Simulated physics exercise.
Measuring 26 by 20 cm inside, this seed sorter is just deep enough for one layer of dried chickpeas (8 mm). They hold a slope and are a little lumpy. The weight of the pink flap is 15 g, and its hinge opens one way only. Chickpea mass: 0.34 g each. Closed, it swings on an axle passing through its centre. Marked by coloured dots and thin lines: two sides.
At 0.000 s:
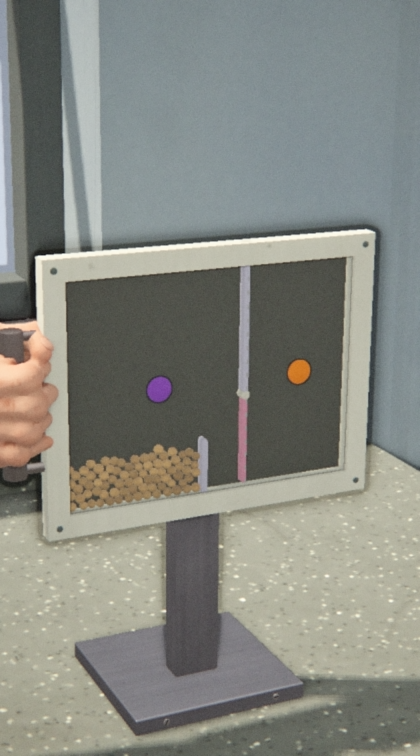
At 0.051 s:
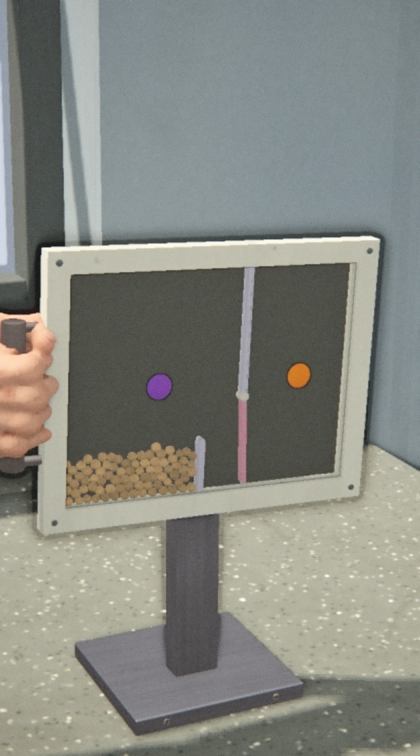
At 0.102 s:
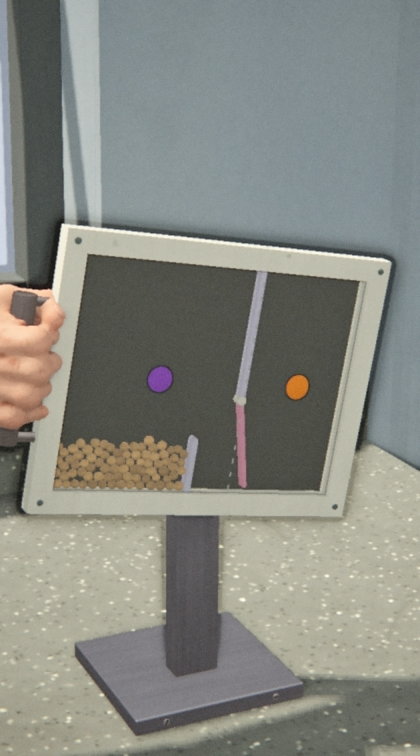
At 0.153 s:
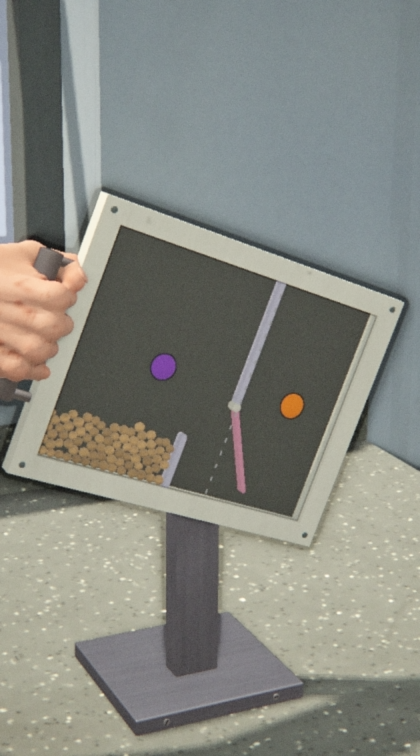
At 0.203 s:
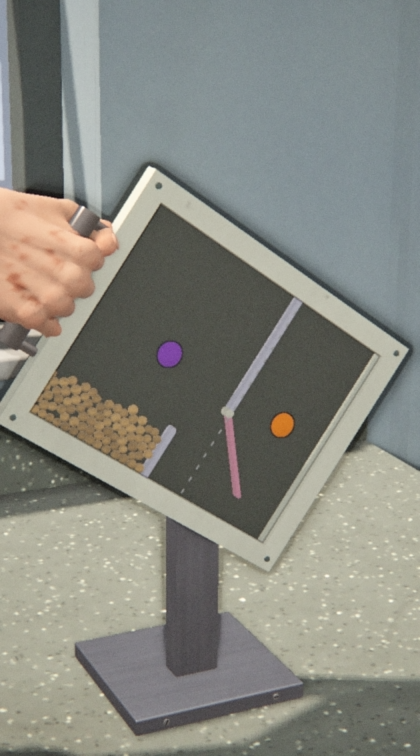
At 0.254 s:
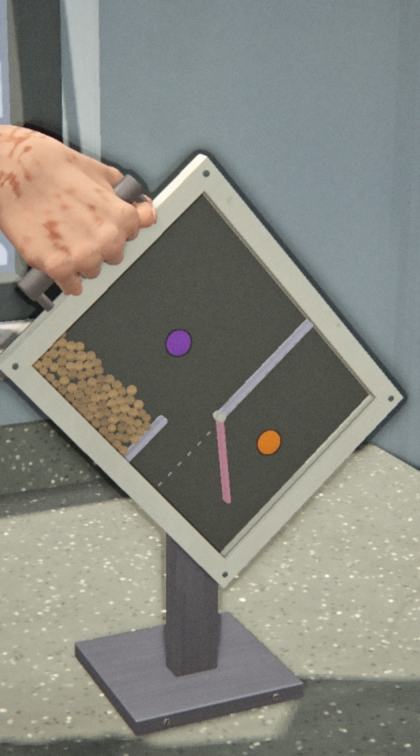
Framed panel on a stand turning clockwise by hand, small tan balls staying heaped behind a short wall, pink flap swinging open.
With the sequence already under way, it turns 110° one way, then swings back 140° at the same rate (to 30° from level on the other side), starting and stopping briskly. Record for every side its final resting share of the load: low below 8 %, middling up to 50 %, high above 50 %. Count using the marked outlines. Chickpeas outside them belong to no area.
Final shares: Orange side: Middling; purple side: High.
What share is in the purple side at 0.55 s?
I'd put it near 100 in a hundred.
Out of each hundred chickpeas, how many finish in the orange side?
Share at rest: Approx. 30 %.
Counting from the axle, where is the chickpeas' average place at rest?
About 3 cm right and 8 cm below.
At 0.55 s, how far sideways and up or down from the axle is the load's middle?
2 cm left, 4 cm above.
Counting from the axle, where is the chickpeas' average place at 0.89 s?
Some 2 cm right and 2 cm below.
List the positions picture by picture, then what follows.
In the first frame, level; about 80 chickpeas; chickpeas' middle (135, 478); highest (159, 450); pink flap (243, 394); orange (299, 372), purple (159, 389).
In the second frame, turned 2° clockwise; chickpeas' middle (132, 475); highest (156, 448).
In the third frame, turned 10° clockwise; chickpeas' middle (122, 466); highest (59, 446); wall ends (241, 394), (194, 439).
In the fourth frame, turned 22° clockwise; chickpeas' middle (108, 446); highest (51, 412); pink flap (235, 406) tilted 6°.
In the fifth frame, turned 35° clockwise; chickpeas' middle (99, 421); highest (52, 373).
In the sixth frame, turned 49° clockwise; chickpeas' middle (96, 394); highest (61, 334); pink flap (220, 417) tilted 6°; orange (269, 442), purple (178, 343).
After 0.55 s, it stands 110° clockwise; the chickpeas' middle is 2 cm left of and 4 cm above the centre; purple 100 %; pink flap open 67°.
After 0.89 s, it stands 39° clockwise; the chickpeas' middle is 2 cm right of and 2 cm below the centre; orange 20 %, purple 80 %; pink flap open 59°.
After 1.22 s, it stands 30° anticlockwise; the chickpeas' middle is 4 cm right of and 7 cm below the centre; orange 30 %, purple 70 %; pink flap open 16°.
At rest by 1.8 s, it stands 30° anticlockwise; orange 30 %, purple 75 %; pink flap open 12°.
